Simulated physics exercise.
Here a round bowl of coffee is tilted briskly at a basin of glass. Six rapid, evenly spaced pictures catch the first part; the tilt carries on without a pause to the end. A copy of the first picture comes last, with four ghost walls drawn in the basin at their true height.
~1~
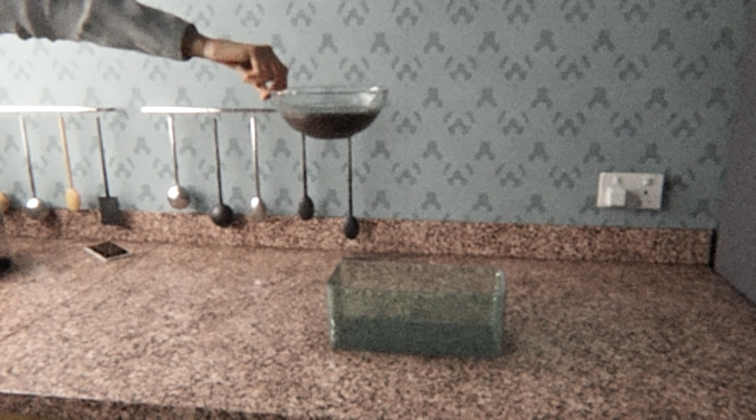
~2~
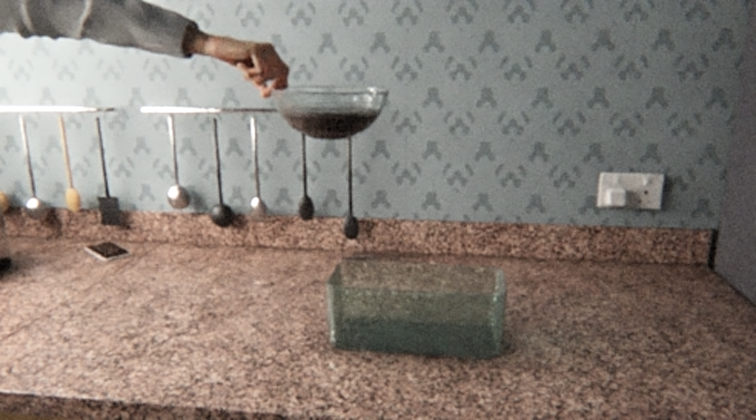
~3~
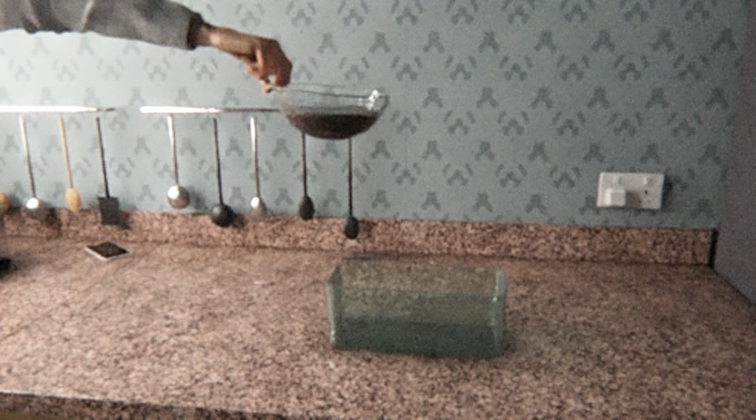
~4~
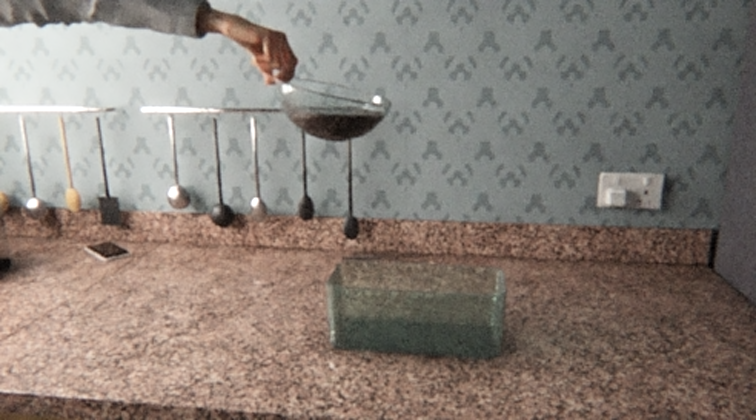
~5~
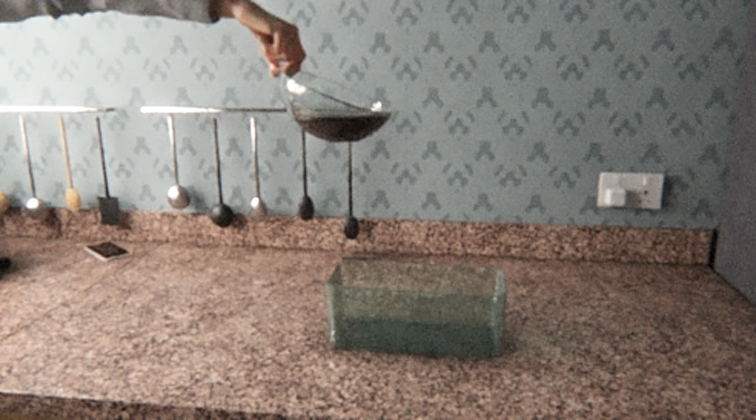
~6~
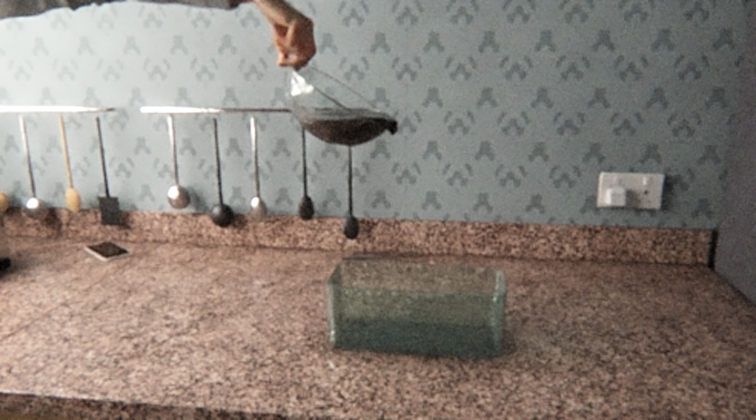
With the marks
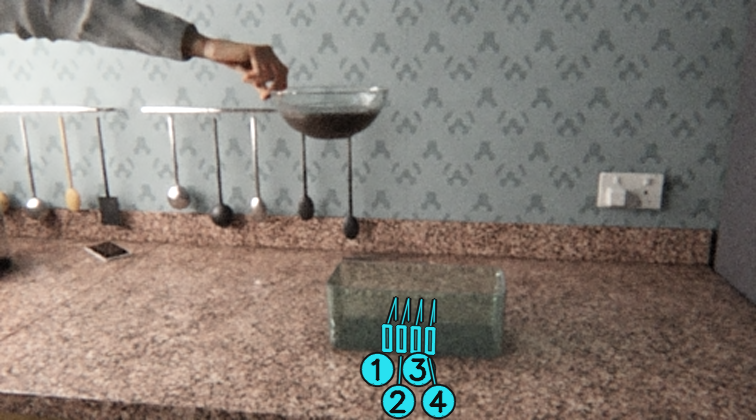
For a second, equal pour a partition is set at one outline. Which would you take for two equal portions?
Place 4 does it best.
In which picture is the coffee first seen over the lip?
Picture 6.
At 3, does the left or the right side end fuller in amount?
The right side.
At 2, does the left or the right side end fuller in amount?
The right side.
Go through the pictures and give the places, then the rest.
Upright, lip at (386, 89); basin from (330, 345) to (501, 356); nothing has left yet, in the first frame.
Upright, lip at (387, 91); nothing has left yet, in the second frame.
Tipped about 6°, lip at (388, 95); nothing has left yet, in the third frame.
Tipped about 13°, lip at (390, 103); nothing has left yet, in the fourth frame.
Tipped about 22°, lip at (390, 113); nothing has left yet, in the fifth frame.
Tipped about 33°, lip at (389, 124); coffee is over the lip, down to (394, 132), in the sixth frame.
In cyan, 1 at (386, 355); 2 at (400, 356); 3 at (415, 357); 4 at (429, 358).
With 1, about 7 % ends left of the wall and 90 % right of it.
With 2, about 14 % ends left of the wall and 83 % right of it; 3 % is lost outside.
With 3, about 26 % ends left of the wall and 73 % right of it.
With 4, about 51 % ends left of the wall and 46 % right of it.
